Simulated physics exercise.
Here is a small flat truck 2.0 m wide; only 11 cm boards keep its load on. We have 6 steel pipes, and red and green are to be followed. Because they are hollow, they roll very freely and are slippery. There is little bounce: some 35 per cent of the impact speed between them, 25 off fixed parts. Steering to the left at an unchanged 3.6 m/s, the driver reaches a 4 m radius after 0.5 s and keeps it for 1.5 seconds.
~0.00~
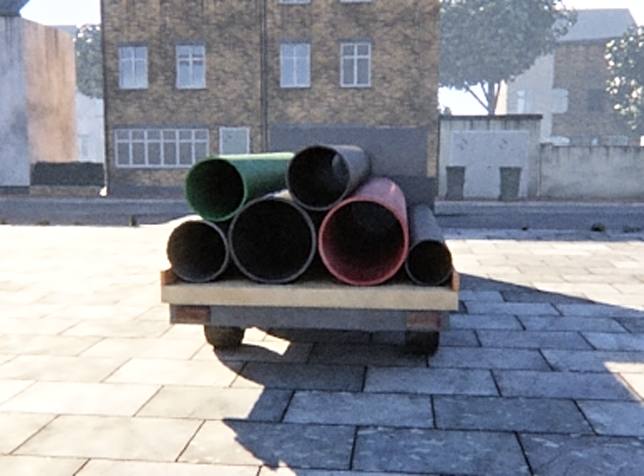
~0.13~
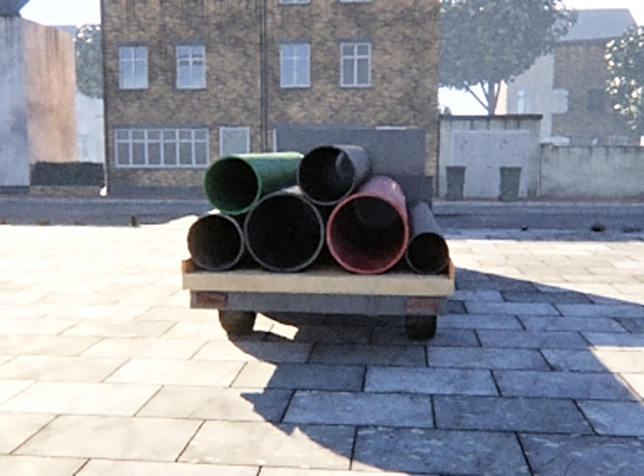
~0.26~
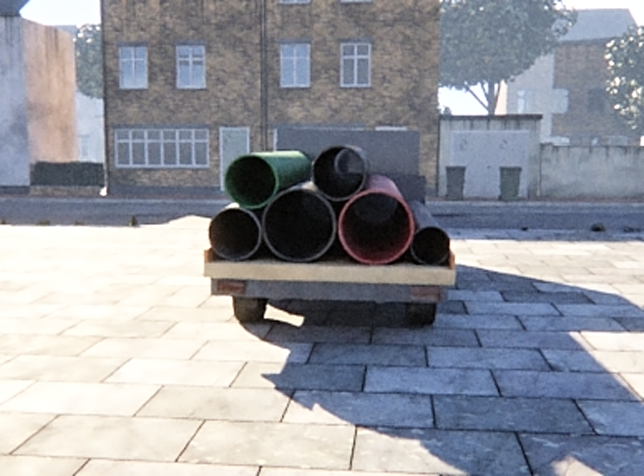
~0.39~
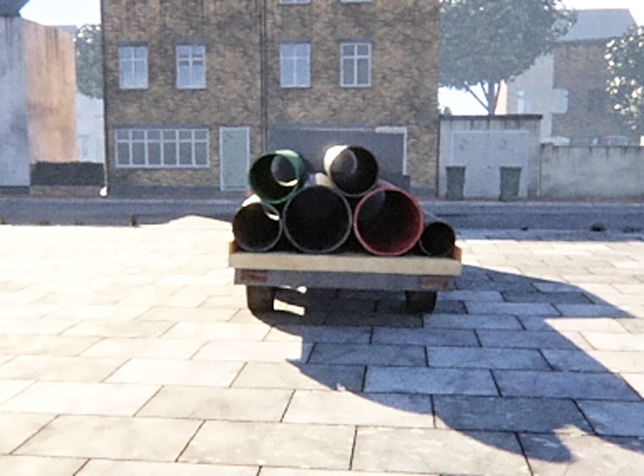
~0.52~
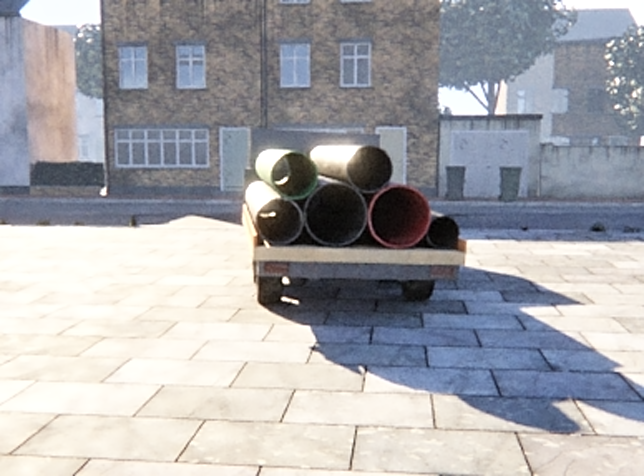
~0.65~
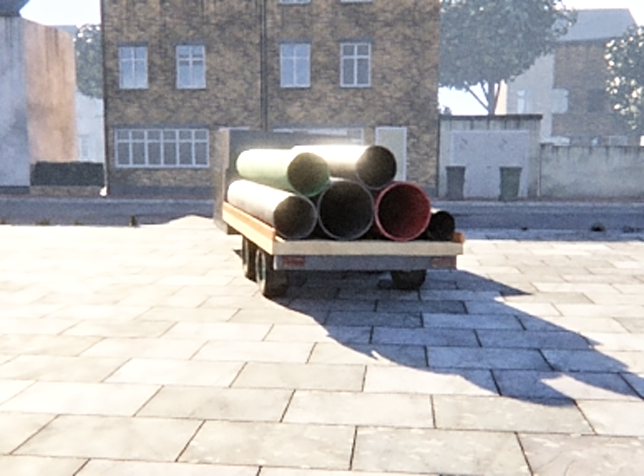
On a paved square, a flatbed truck carrying stacked pipes drives away and turns left.
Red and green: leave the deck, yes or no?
Red no, green no.
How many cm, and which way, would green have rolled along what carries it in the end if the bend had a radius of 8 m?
I'd say close to 0 cm off to the right.
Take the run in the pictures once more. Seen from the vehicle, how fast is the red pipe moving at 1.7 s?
Near 0.0 m/s at that time.
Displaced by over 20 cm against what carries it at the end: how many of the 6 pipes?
That would be 0 of them.
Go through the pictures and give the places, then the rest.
In the first picture, red (363, 241), green (215, 189); 4 of the 6 make up the bottom layer.
In the second picture, red (367, 233), green (231, 185); the deck is level.
In the third picture, red (376, 227), green (251, 181); the deck slopes 1° down to the right.
In the fourth picture, red (388, 222), green (273, 178); the deck slopes 2° down to the right.
In the fifth picture, red (399, 216), green (295, 176); the deck slopes 3° down to the right.
In the sixth picture, red (403, 211), green (309, 174); the deck slopes 3° down to the right.
Then, 1.7 s in, red is on the deck, 60 cm from the right edge; green is up on others, 35 cm from the left edge; 0 gone from the deck.
In the end (3.0 s), red is on the deck, 60 cm from the right edge; green is up on others, 35 cm from the left edge; 0 gone from the deck.
